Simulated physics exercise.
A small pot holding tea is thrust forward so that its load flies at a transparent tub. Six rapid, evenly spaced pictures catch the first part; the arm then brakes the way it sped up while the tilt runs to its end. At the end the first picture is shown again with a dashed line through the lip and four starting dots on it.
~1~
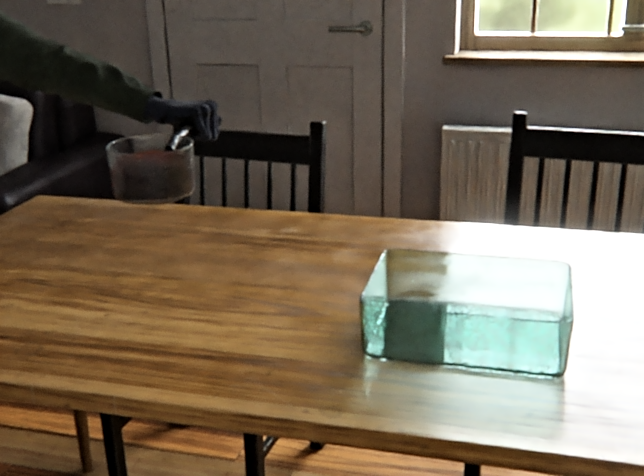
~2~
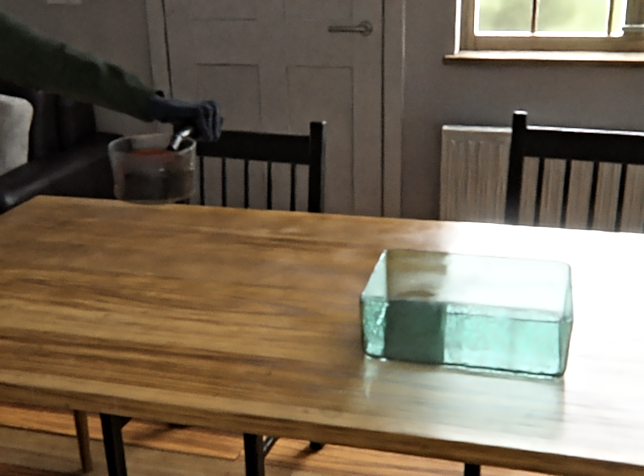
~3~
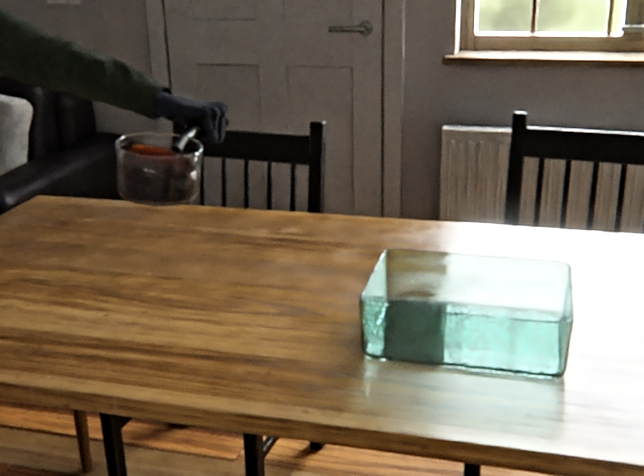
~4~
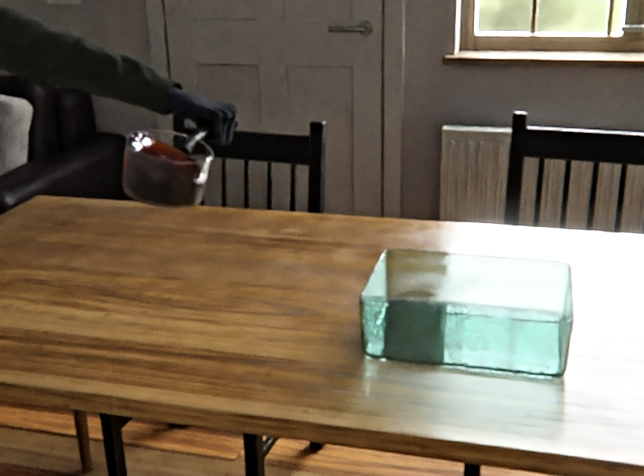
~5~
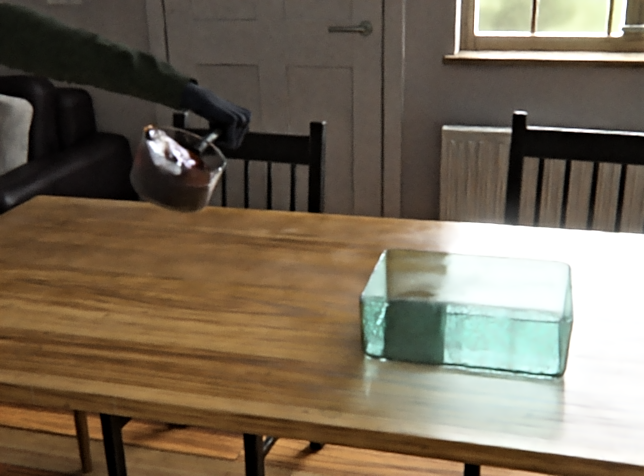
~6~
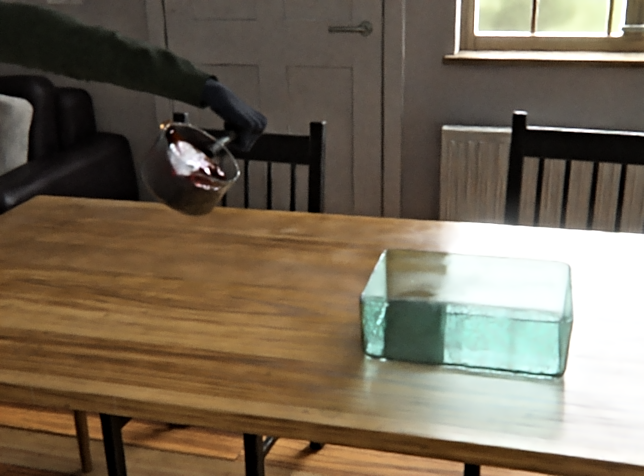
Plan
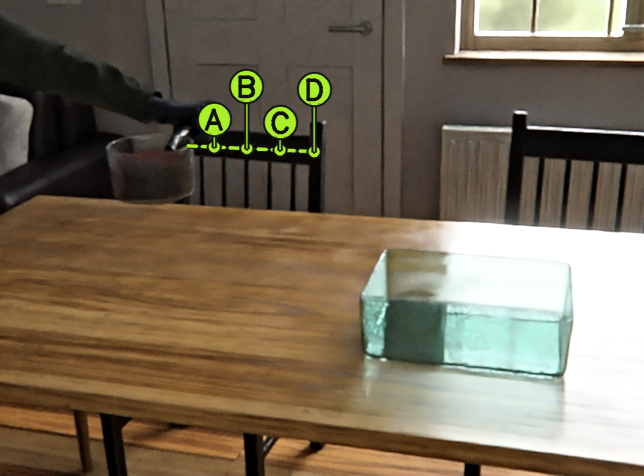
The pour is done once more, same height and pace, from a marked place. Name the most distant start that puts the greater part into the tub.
A will do.
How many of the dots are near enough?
All of the four.
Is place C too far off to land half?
No.
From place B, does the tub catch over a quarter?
Yes.
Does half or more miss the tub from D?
No, that is safe.
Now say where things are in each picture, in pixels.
Upright, lip at (188, 145); tub from (362, 354) to (566, 376); nothing has left yet, in the first frame.
Upright, lip at (190, 147); nothing has left yet, in the second frame.
Tipped about 7°, lip at (197, 151); nothing has left yet, in the third frame.
Tipped about 15°, lip at (208, 158); nothing has left yet, in the fourth frame.
Tipped about 26°, lip at (221, 167); nothing has left yet, in the fifth frame.
Tipped about 38°, lip at (234, 178); nothing has left yet, in the sixth frame.
In lime, A at (214, 147); B at (246, 148); C at (280, 150); D at (314, 151).
With A, about 70 % lands in the tub, 10 % falls short and 19 % goes beside or beyond.
With B, about 70 % lands in the tub, 4 % falls short and 26 % goes beside or beyond.
With C, about 63 % lands in the tub, 3 % falls short and 34 % goes beside or beyond.
With D, about 67 % lands in the tub, 9 % falls short and 24 % goes beside or beyond.
